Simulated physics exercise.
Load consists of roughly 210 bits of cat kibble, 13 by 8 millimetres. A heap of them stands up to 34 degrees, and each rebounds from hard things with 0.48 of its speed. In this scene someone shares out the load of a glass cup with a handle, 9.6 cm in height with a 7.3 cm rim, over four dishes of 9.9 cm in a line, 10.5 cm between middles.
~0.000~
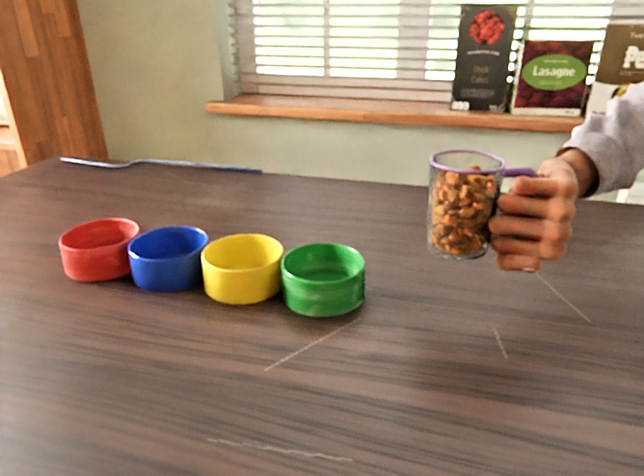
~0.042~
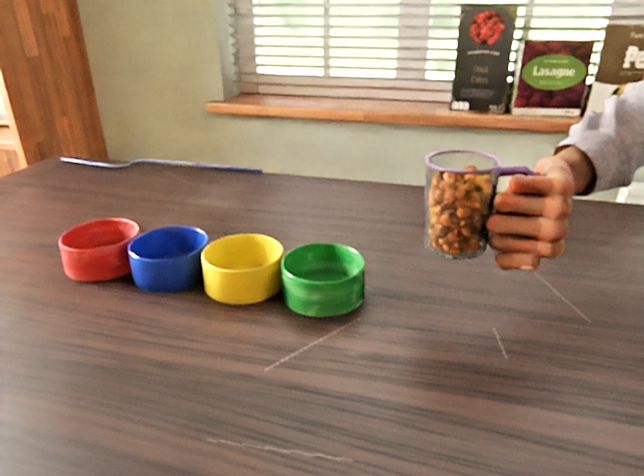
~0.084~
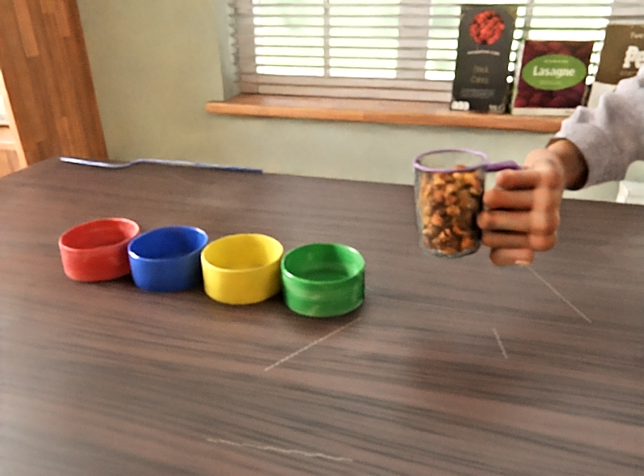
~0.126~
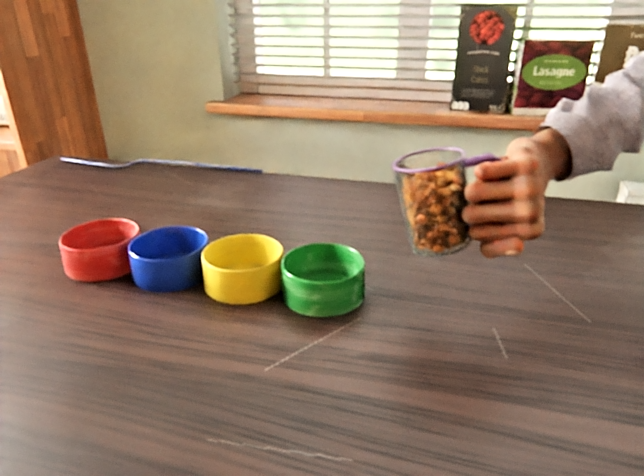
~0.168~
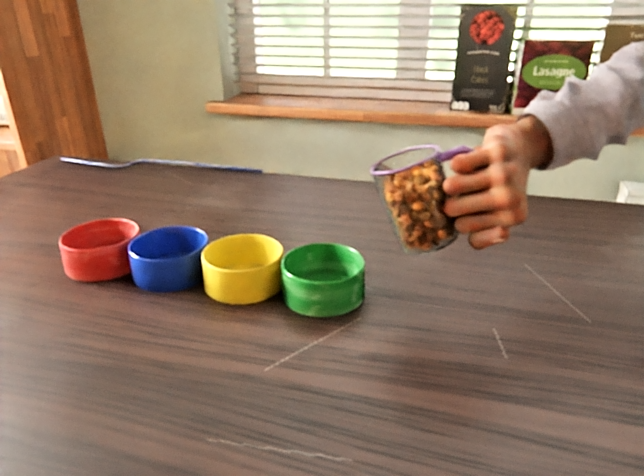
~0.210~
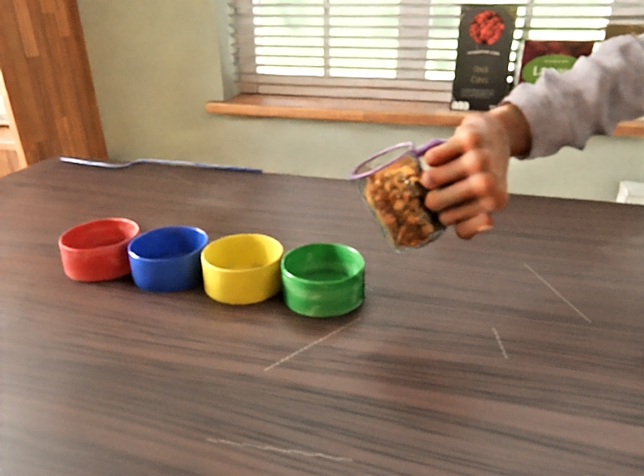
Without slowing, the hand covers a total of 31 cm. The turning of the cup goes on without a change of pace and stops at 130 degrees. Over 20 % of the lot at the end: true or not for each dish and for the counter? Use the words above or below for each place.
Red: Below; blue: Above; green: Below; yellow: Below; counter: Below.
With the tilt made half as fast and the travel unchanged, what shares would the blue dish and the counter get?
Result: Blue dish 100, counter 0.
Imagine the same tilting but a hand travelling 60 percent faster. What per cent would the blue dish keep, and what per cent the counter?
Shares: Blue 80, counter 10.
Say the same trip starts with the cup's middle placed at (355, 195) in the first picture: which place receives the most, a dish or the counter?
The biggest share goes to red.
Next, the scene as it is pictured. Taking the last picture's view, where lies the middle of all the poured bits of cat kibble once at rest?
Est. centre at rest: (166, 255) px.
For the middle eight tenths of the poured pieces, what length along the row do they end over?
Length: About 6 cm.
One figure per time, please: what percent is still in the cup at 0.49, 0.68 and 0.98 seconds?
Roughly 100, then 90, then 0.
After 0.49 s, tilt 82 degrees; cup holds 100 %.
After 0.68 s, tilt 118 degrees; cup holds 90 %, blue 5 %.
After 0.98 s, tilt 130 degrees; cup holds 0 %, blue 95 %.
In the end, at 1.6 s, red 0 %, blue 95 %, green 0 %, yellow 0 %, counter 5 %.
